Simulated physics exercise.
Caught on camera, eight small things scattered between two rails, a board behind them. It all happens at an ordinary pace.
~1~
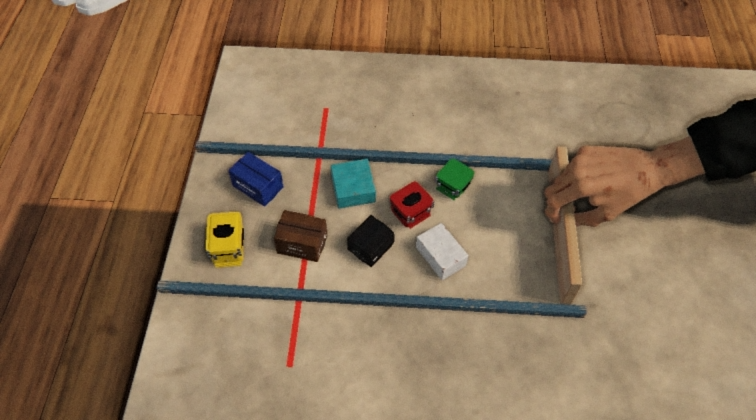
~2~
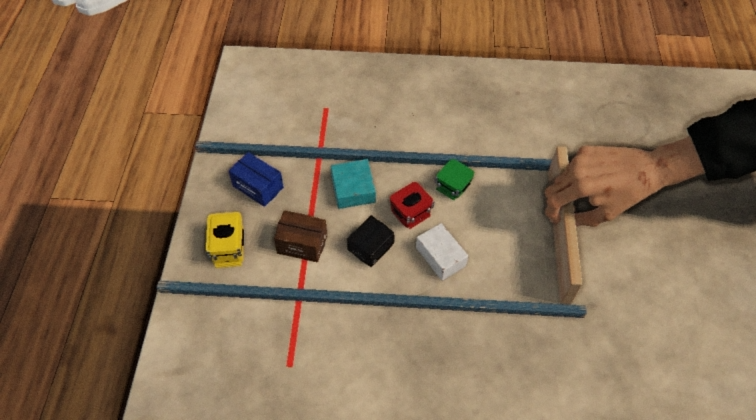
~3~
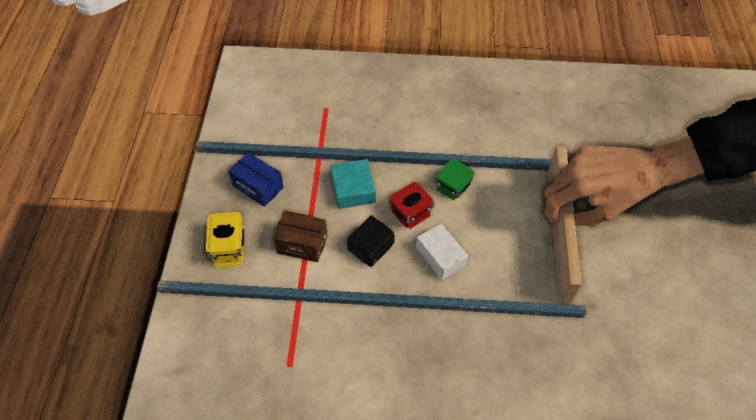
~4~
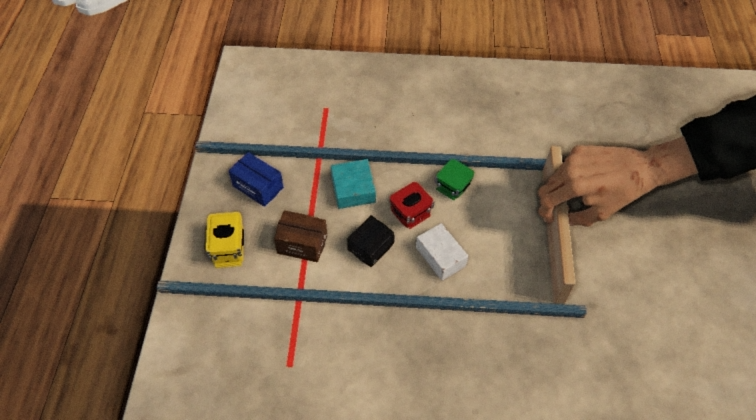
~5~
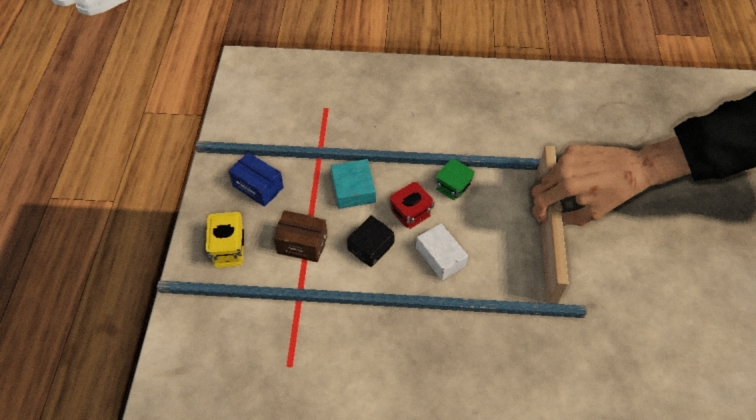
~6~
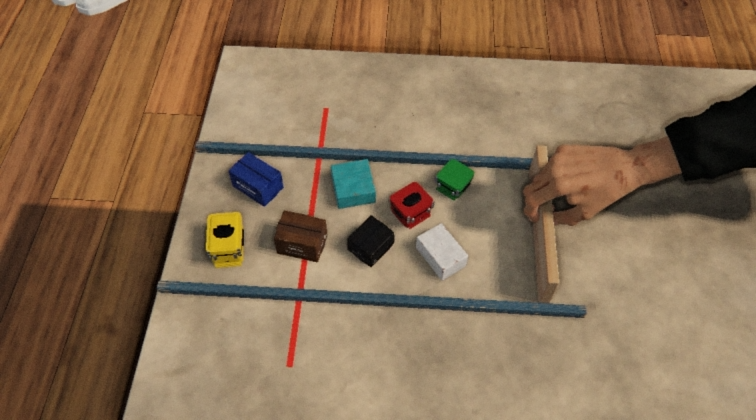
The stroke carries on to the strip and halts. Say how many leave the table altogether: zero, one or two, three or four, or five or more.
The number that fall off is zero.
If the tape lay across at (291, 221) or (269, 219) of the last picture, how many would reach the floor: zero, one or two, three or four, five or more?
Taking them in turn, one to two; either one or two.
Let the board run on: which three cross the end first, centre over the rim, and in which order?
Earliest first: The yellow case, then the blue box, then the brown box.
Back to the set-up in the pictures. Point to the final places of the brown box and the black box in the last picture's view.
First (221, 237), then (260, 241).
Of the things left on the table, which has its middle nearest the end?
Foremost is the yellow case.
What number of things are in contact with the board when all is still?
3 of them.
Soon after, none off yet; yellow case at rest near (227, 239); blue box at rest near (257, 179); brown box at rest near (301, 237).
At rest, the number that fall off is zero.
